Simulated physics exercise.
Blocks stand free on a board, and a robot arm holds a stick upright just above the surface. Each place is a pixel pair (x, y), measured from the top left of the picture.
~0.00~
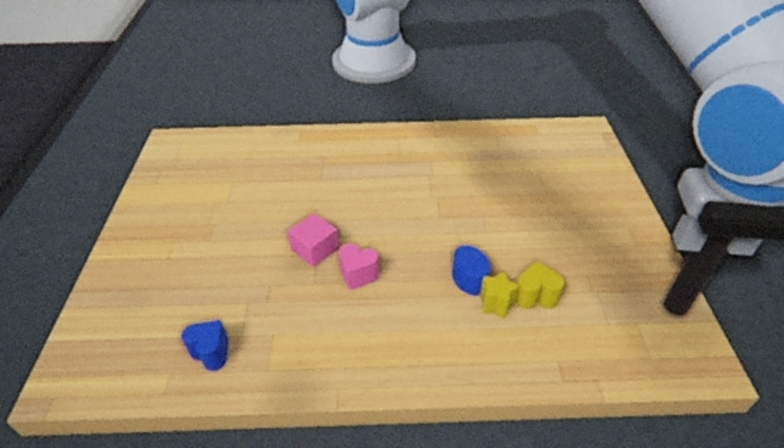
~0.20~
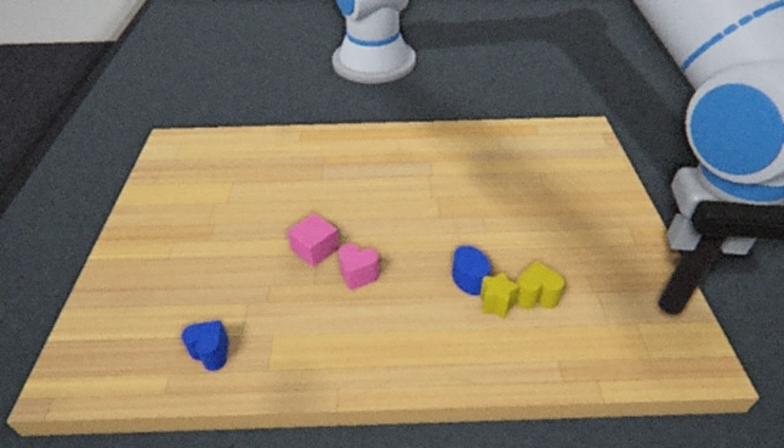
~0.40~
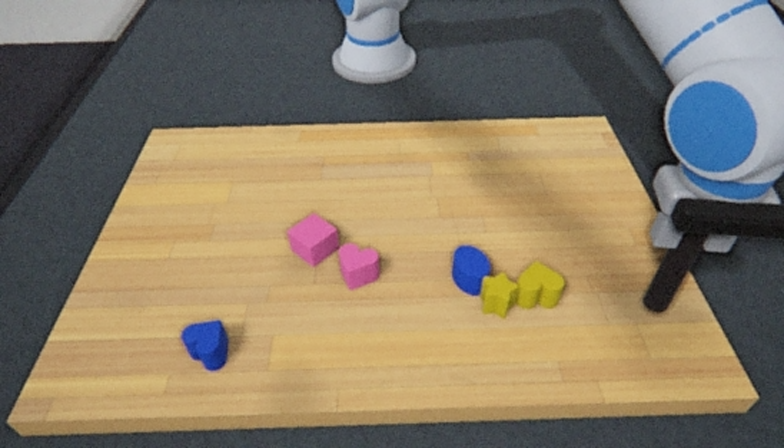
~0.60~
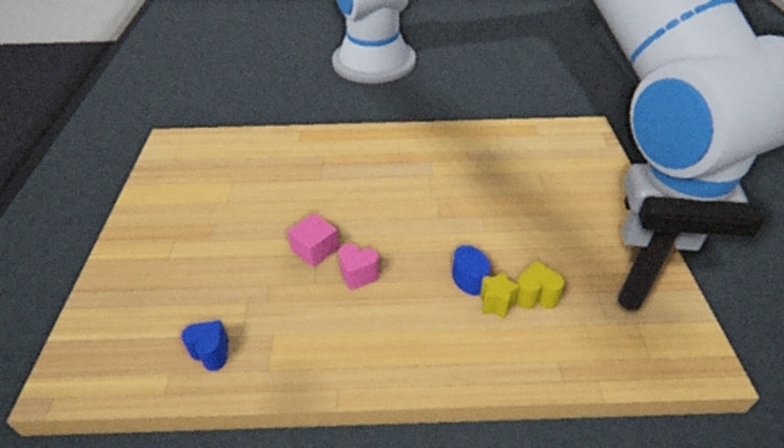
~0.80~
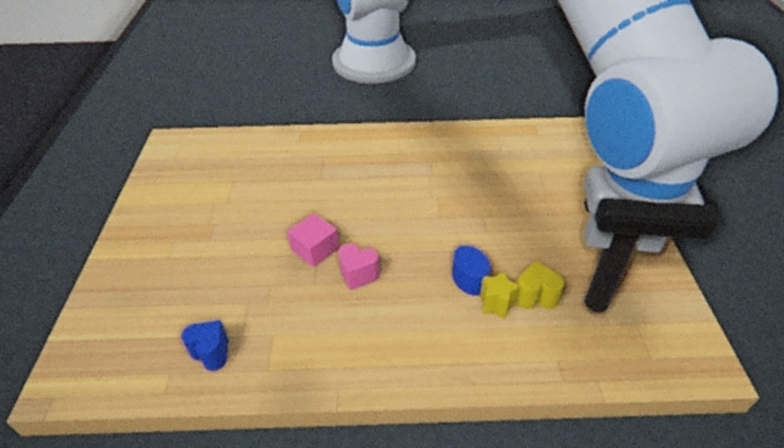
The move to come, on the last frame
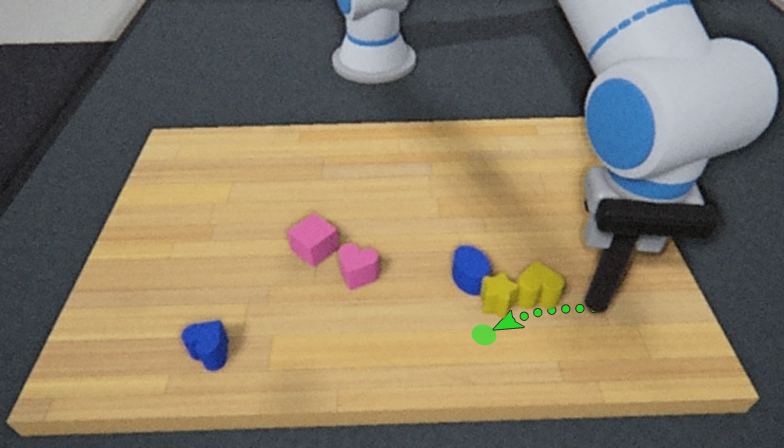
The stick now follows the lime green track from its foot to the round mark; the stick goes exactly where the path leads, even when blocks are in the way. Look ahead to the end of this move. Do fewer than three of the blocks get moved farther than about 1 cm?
Yes - that is the case.
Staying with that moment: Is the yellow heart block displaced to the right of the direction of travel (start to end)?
Yes - that is the case.
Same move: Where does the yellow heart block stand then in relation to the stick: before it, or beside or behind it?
It slides aside on the way.
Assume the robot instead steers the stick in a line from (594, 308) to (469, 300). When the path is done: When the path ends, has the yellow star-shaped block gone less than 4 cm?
I expect not.
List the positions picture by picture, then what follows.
In the first picture, tip of the stick (676, 307), middles of tops, blue oval (472, 260), yellow star-shaped block (500, 285), yellow heart block (541, 277).
In the second picture, stick (670, 306), nothing pushed.
In the third picture, stick (655, 304), nothing pushed.
In the fourth picture, stick (630, 302), nothing pushed.
In the fifth picture, stick (596, 304), blue oval (472, 260), yellow star-shaped block (500, 285), yellow heart block (541, 277).
The line goes from (594, 308) through (535, 313) to (484, 335).
What follows on the original path. One third of the way, stick (555, 305); yellow heart block (528, 273), turned 15° clockwise.
Two thirds of the way, stick (519, 314); yellow star-shaped block (497, 285); yellow heart block (519, 269), turned 40° clockwise.
At the end, stick (485, 330); blue oval unmoved; yellow star-shaped block (486, 290), turned 35° clockwise; yellow heart block (519, 269), turned 40° clockwise.
